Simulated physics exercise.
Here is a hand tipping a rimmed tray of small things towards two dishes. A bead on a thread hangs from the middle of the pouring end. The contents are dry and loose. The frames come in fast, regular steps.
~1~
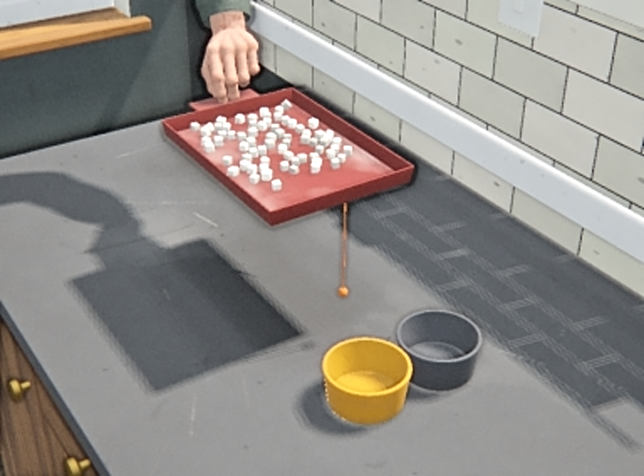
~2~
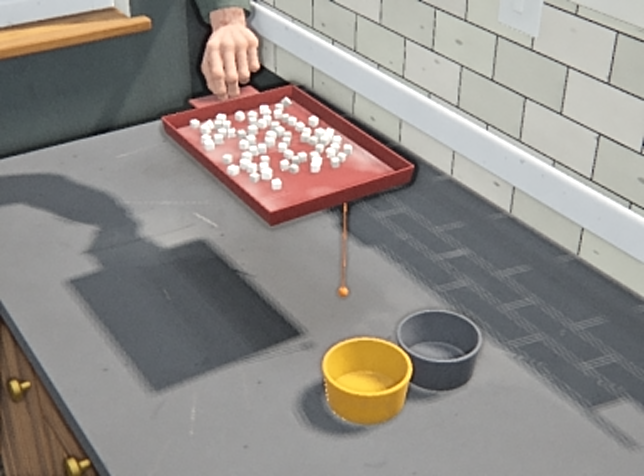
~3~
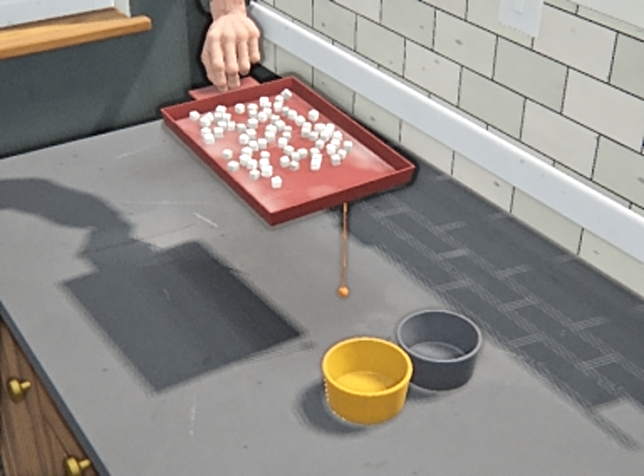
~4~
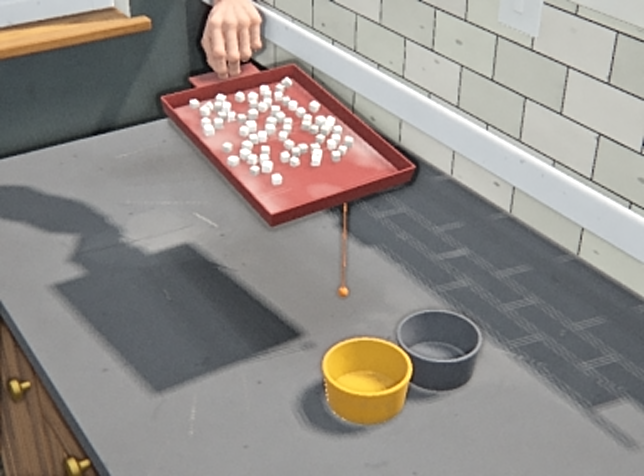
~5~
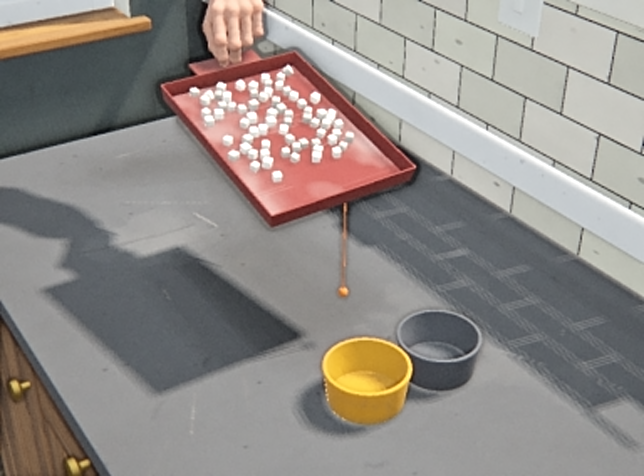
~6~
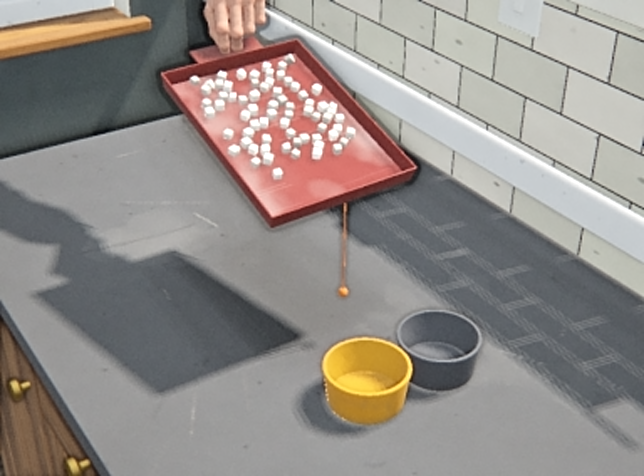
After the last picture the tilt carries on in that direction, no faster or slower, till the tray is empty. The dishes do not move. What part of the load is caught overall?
In the dishes lies less than half of it.
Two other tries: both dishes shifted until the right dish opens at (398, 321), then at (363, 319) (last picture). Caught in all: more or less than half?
First more than half, then the larger part.
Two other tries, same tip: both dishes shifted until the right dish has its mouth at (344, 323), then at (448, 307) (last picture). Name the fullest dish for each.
First the right one, then the left dish.
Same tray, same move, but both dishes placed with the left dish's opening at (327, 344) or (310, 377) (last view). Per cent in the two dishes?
In turn 80 and 40 in a hundred.
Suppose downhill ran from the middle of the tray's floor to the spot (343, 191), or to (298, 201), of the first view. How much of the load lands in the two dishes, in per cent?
Near 20 % and 0 %.
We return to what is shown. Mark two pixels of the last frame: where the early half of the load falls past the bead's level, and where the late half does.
First near (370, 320), later near (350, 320).
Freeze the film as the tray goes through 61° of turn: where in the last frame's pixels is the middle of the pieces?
At about (331, 187).
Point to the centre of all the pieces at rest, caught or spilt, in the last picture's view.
At about (358, 365).
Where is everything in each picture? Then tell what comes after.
The first picture shows corners of the pouring end at (271, 210) and (410, 166), level; middle of the load at (286, 143), sugar cubes; left dish at (392, 403); right dish at (464, 370); bead on its thread at (343, 292).
The second picture shows corners of the pouring end at (271, 210) and (411, 166), level; middle of the load at (286, 142).
The third picture shows corners of the pouring end at (272, 211) and (411, 166), tipped barely, level across its low end; middle of the load at (286, 137).
The fourth picture shows corners of the pouring end at (272, 212) and (412, 166), tipped a little, level across its low end; middle of the load at (287, 129).
The fifth picture shows corners of the pouring end at (273, 213) and (412, 166), tipped a little, level across its low end; middle of the load at (288, 122).
The sixth picture shows corners of the pouring end at (273, 215) and (413, 167), tipped clearly, level across its low end; middle of the load at (289, 115); left dish at (392, 403); right dish at (464, 370).
Soon, tray tipped steeply; nearly all on the tray; a stray few in the air.
A while on, tray tipped right over; nearly all on the tray; a stray few in the right dish; a stray few outside both; a stray few in the air.
Towards the end, tray tipped past a quarter turn; a small part in the left dish; a small part in the right dish; most outside both.
Finally, tray tipped past a quarter turn; a small part in the left dish; a small part in the right dish; most outside both.
